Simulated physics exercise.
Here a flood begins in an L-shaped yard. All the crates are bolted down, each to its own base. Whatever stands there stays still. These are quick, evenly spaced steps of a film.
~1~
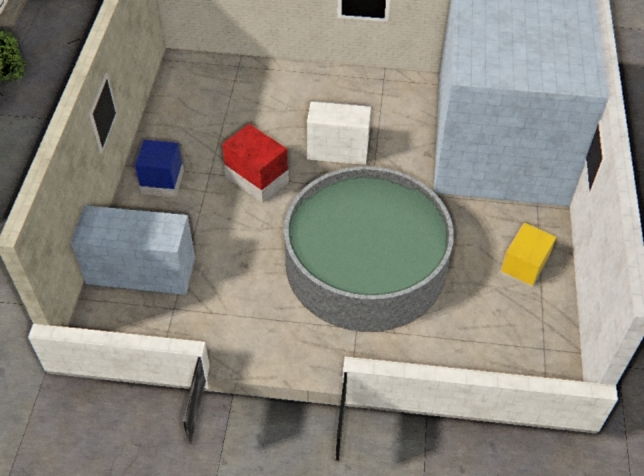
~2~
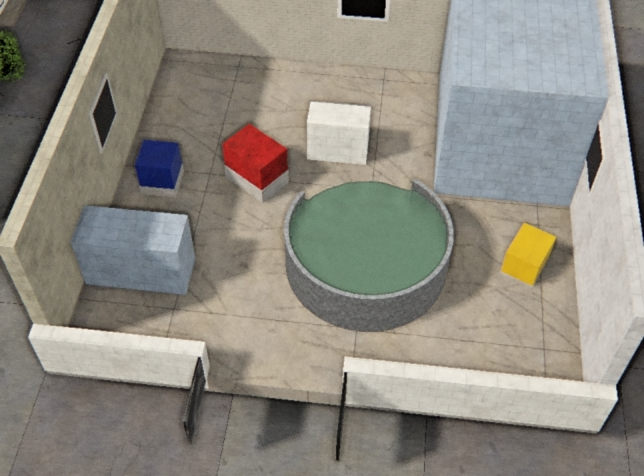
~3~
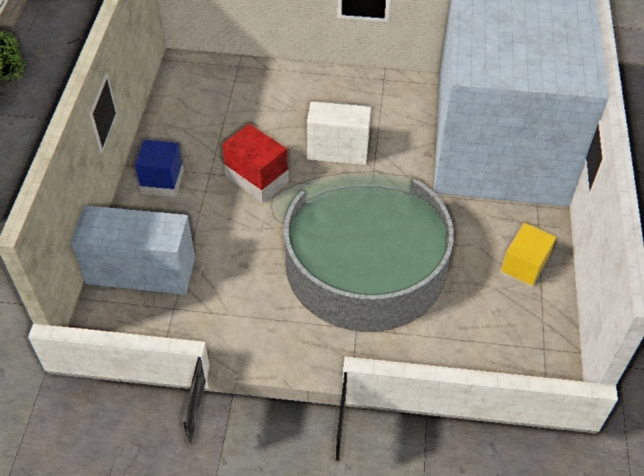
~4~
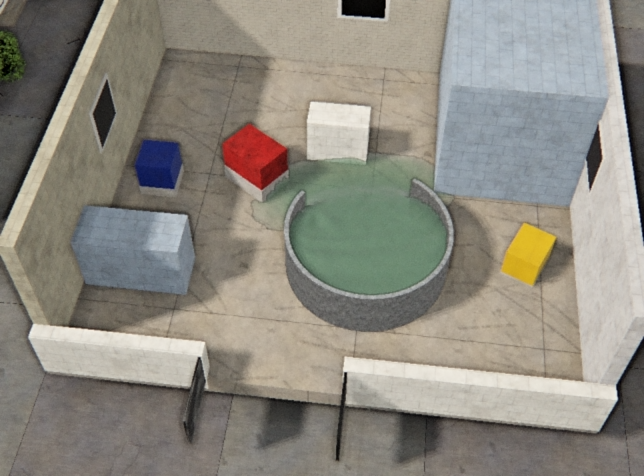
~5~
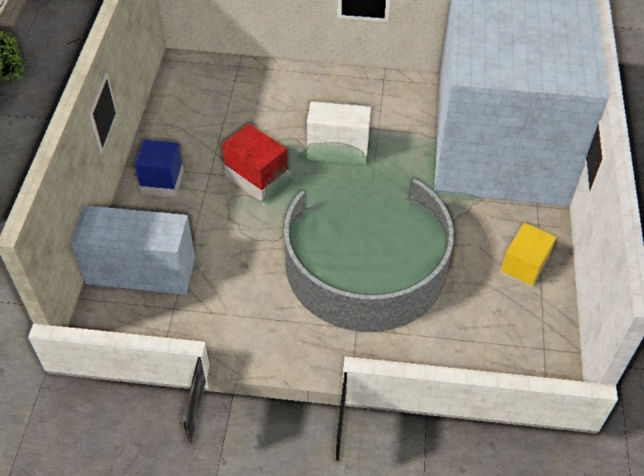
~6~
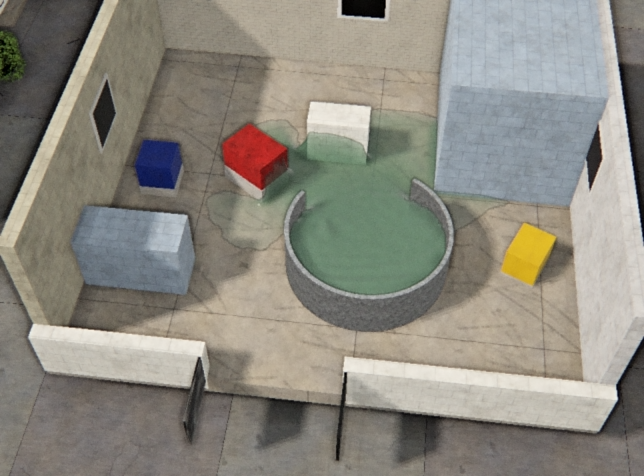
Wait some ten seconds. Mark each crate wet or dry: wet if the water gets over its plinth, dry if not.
Yellow crate wet, blue crate wet, red crate wet.
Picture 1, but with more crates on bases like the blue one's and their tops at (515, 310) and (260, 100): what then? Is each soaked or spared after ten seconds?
One after the other: Stays untouched, is flooded.
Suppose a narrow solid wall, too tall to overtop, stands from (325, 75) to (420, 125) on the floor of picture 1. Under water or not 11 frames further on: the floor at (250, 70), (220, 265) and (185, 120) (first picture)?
As listed: Awash, wet, under water.
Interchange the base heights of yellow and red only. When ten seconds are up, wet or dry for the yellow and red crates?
Result - yellow: Untouched; red: Hit.
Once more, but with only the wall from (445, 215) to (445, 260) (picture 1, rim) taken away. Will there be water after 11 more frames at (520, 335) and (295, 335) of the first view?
Submerged, untouched.
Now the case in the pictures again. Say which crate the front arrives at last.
Pick: The yellow crate.
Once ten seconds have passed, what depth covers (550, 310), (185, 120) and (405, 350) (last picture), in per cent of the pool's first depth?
Readings in sequence: 2, 12, 0 percent.
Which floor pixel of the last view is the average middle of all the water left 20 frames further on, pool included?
The centre of mass sits at about (314, 164).
A moment on, water covers 40 % of the floor; the yellow crate not reached, the blue crate water round its plinth, the red crate water round its plinth.
Next, water covers 50 % of the floor; the yellow crate water round its plinth, the blue crate water round its plinth, the red crate water round its plinth.
Then, water covers 70 % of the floor; the yellow crate water round its plinth, the blue crate water round its plinth, the red crate water round its plinth.
Later, water covers 85 % of the floor; the yellow crate water round its plinth, the blue crate water round its plinth, the red crate water round its plinth.
In the end, water covers 95 % of the floor; the yellow crate was topped, the blue crate was topped, the red crate was topped.
